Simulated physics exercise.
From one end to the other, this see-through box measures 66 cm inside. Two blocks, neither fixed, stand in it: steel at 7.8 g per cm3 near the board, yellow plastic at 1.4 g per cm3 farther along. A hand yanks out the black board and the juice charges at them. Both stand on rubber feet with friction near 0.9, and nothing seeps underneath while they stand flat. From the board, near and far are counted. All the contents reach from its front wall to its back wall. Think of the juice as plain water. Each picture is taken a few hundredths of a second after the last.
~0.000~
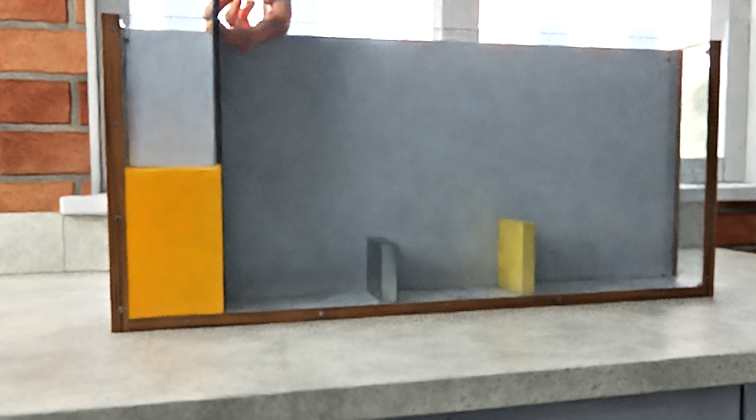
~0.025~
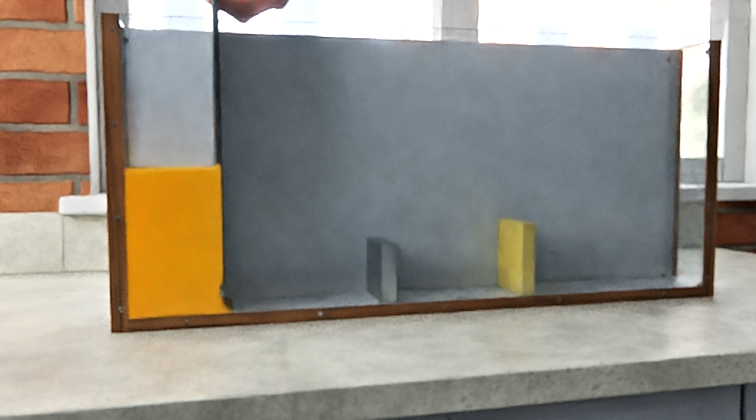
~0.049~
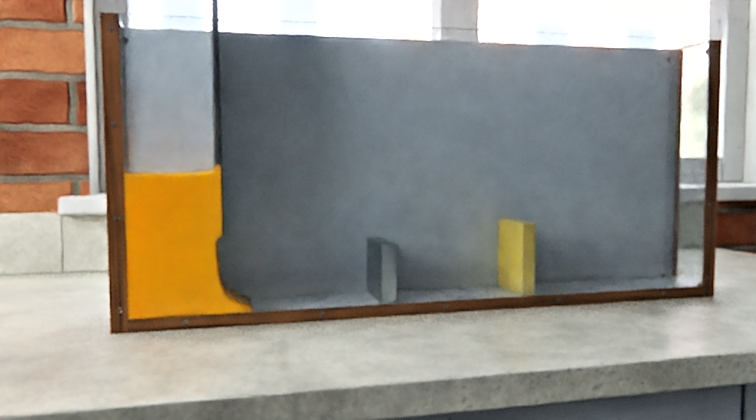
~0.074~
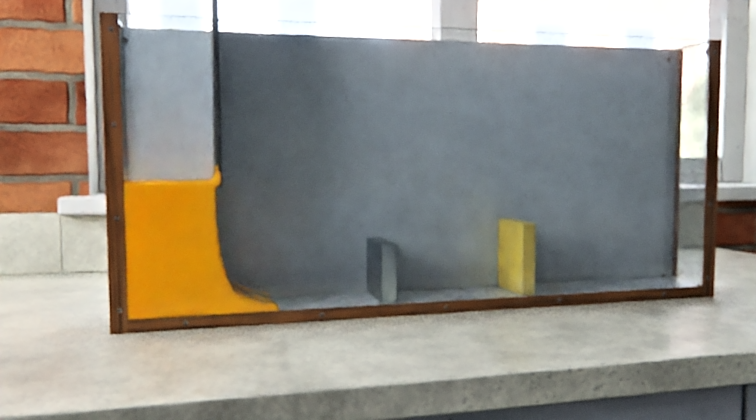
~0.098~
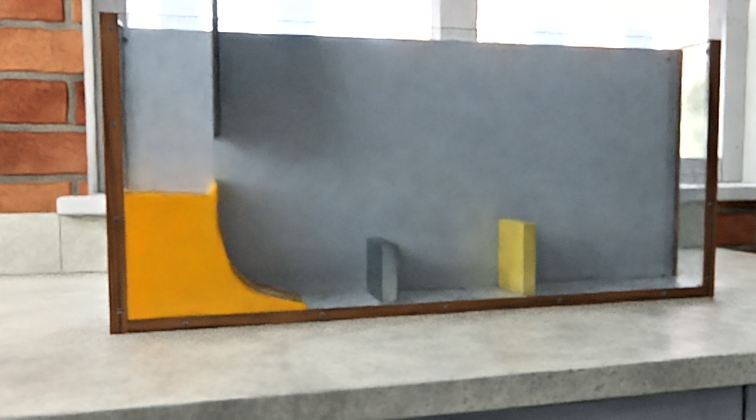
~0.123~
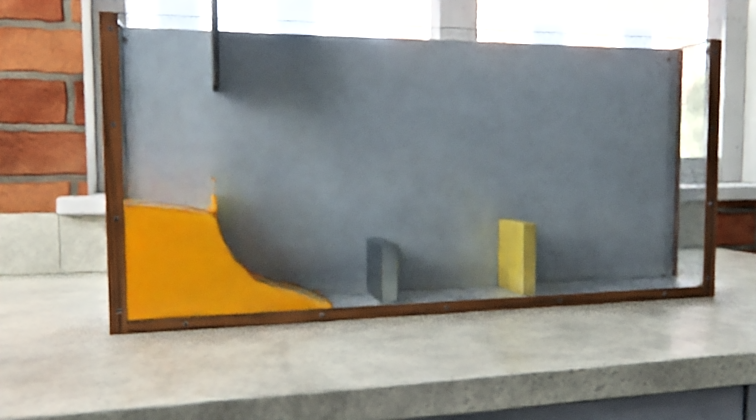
A hand pulled the black board up out of a clear box, and the orange juice held behind it slumped and spread right along the floor, still short of a gray block and a yellow one.
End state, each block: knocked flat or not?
Near one - knocked flat. Far one - knocked flat.
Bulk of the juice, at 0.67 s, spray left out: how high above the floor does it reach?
Roughly 17.5 cm up.
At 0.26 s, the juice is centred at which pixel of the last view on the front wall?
Around (268, 279).
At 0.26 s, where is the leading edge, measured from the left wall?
Front distance: Approx. 26 cm.
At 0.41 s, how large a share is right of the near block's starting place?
Close to 34 in a hundred.
By 0.26 s the front has run 27 cm from the left wall, the near block leans 6° and the far block is upright.
By 0.41 s the near block leans 51° and the far block is upright.
By 0.67 s the near block lies flat and the far block leans 21°.
At rest the near block lies flat and the far block lies flat; 28 per cent of the juice is past where the far block first stood.
